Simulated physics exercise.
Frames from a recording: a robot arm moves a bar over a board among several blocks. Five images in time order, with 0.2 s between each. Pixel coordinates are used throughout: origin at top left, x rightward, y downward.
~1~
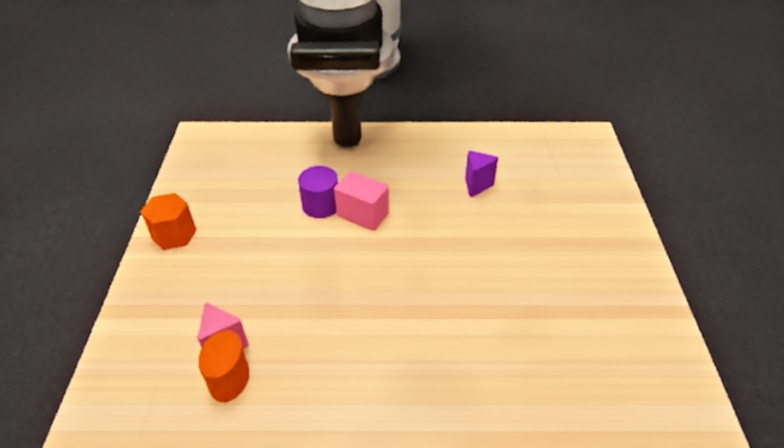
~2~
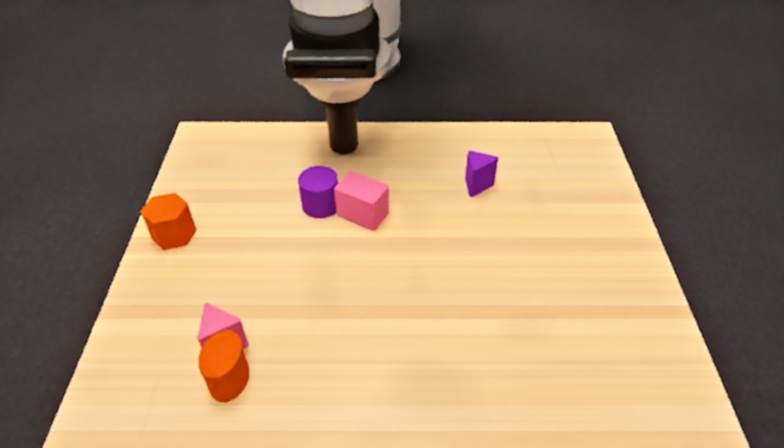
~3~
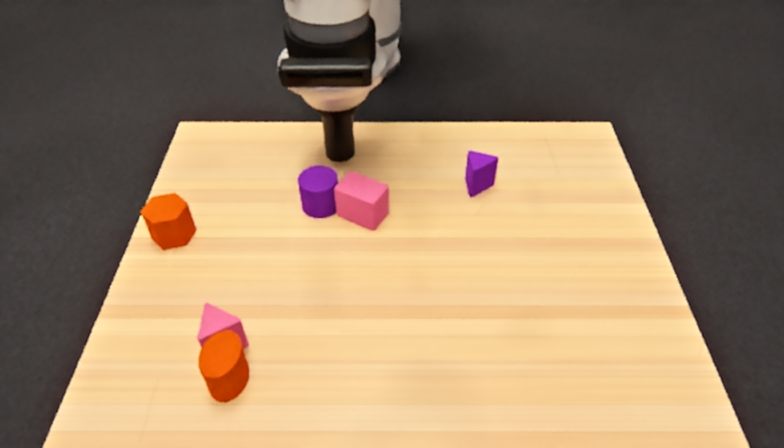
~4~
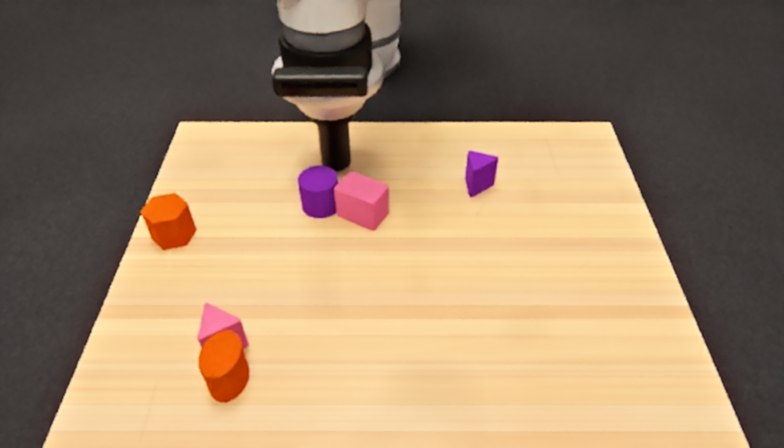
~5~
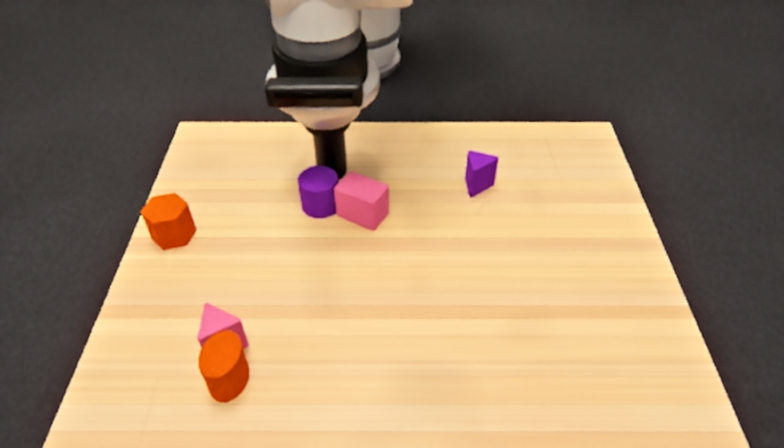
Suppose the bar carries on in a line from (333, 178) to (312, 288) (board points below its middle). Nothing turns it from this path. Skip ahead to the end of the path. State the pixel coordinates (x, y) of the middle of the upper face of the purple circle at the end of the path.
The spot you're after is about (268, 250) in the image.
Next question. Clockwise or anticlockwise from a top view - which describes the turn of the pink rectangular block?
Looking down, my answer is that the pink rectangular block rotates anticlockwise.
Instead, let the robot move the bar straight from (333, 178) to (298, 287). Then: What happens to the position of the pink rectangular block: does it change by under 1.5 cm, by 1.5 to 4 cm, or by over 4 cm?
The move is short, under 1.5 cm.
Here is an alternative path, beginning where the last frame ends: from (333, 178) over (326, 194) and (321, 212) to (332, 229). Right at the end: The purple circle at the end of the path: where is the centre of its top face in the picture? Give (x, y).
Its top middle: (302, 223).
On the path given first. One third of the way, bar (326, 204); purple circle (303, 207); pink rectangular block (363, 189).
Two thirds of the way, bar (319, 241); purple circle (280, 237); pink rectangular block (364, 191), turned 20° anticlockwise.
At the end, bar (311, 282); purple circle (268, 250); pink rectangular block (364, 191), turned 20° anticlockwise.
